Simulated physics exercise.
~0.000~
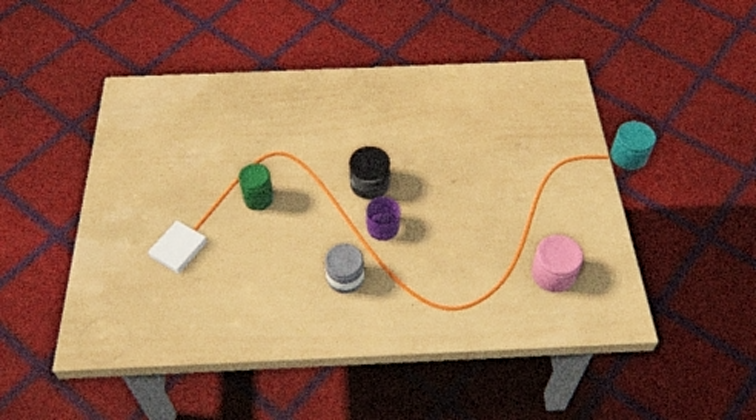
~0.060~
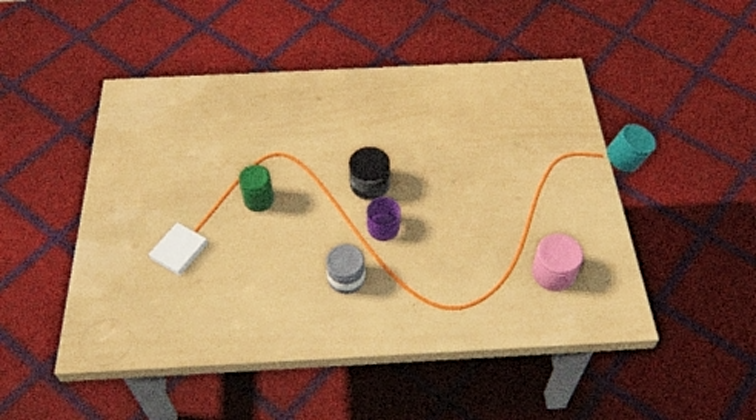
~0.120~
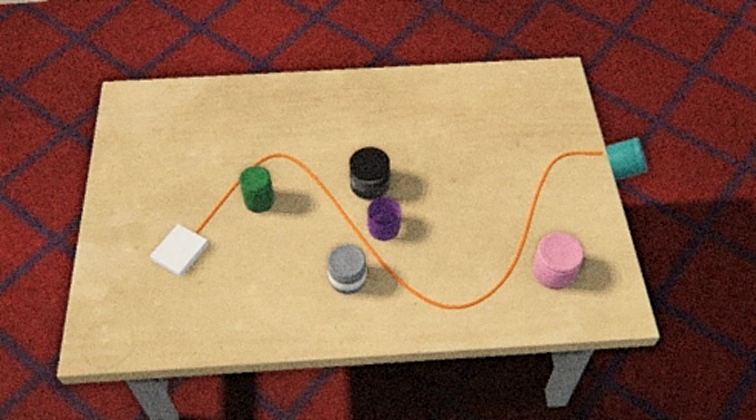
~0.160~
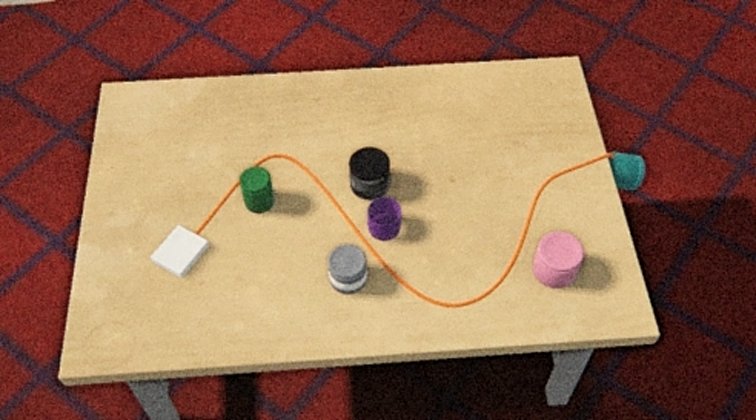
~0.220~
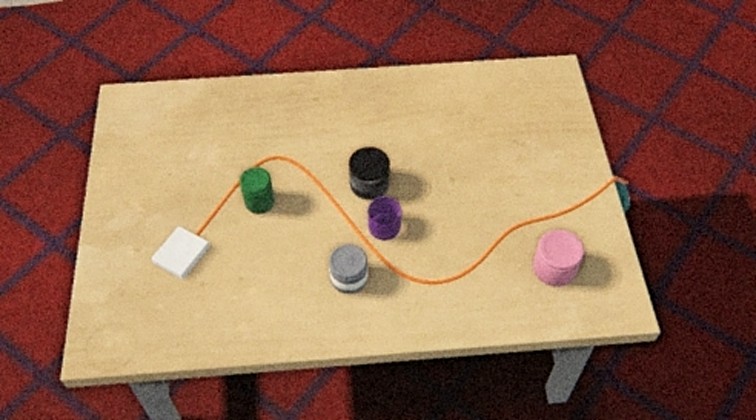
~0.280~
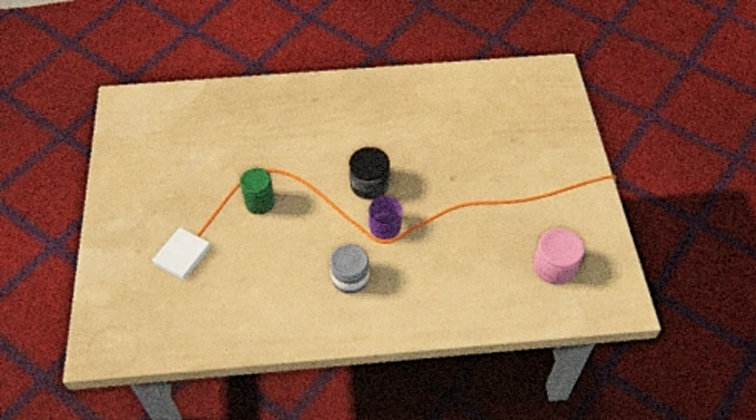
In the video, a teal cylindrical object tips over the right edge of a wooden table and drops out of sight, drawing the curved orange cable straighter across the surface, while the white block and the other items stay still.
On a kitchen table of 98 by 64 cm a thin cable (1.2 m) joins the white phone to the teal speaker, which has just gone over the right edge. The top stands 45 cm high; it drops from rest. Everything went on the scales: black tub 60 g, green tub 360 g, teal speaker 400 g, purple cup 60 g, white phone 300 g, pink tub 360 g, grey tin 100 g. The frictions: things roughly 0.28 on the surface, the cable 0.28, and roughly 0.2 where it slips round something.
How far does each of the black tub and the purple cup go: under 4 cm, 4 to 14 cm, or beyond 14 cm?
As I see it, the black tub relocates moderately; the purple cup relocates substantially.
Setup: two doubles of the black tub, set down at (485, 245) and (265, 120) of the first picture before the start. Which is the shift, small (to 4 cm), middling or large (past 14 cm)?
Big, then slight.
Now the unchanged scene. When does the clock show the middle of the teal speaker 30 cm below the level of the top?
Estimate: About 0.30 s.
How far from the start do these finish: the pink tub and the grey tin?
Pink tub: 0 cm; grey tin: 0 cm.
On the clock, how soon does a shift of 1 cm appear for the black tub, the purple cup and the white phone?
The black tub gets there at 0.36 s, the purple cup at 0.32 s and the white phone at 0.38 s.
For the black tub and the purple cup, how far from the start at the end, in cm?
Black tub: 8 cm; purple cup: 25 cm.
At 0.5 s, the cable's tail end at (207, 232); purple cup 19 cm off its start, black tub 7 cm off its start, green tub 2 cm off its start.
At 0.7 s, the cable's tail end at (207, 232); purple cup 25 cm off its start, black tub 8 cm off its start, green tub 2 cm off its start.
At 1.0 s, the cable's tail end at (207, 232); purple cup 25 cm off its start at (426, 109), black tub 8 cm off its start at (354, 131), green tub 2 cm off its start at (258, 191).
At 1.2 s, the cable's tail end at (207, 232); purple cup 25 cm off its start, black tub 8 cm off its start, green tub 2 cm off its start.
At 2.4 s, the cable's tail end at (207, 232); purple cup 25 cm off its start at (426, 109), black tub 8 cm off its start at (354, 131), green tub 2 cm off its start at (258, 191), white phone 2 cm off its start at (189, 245).
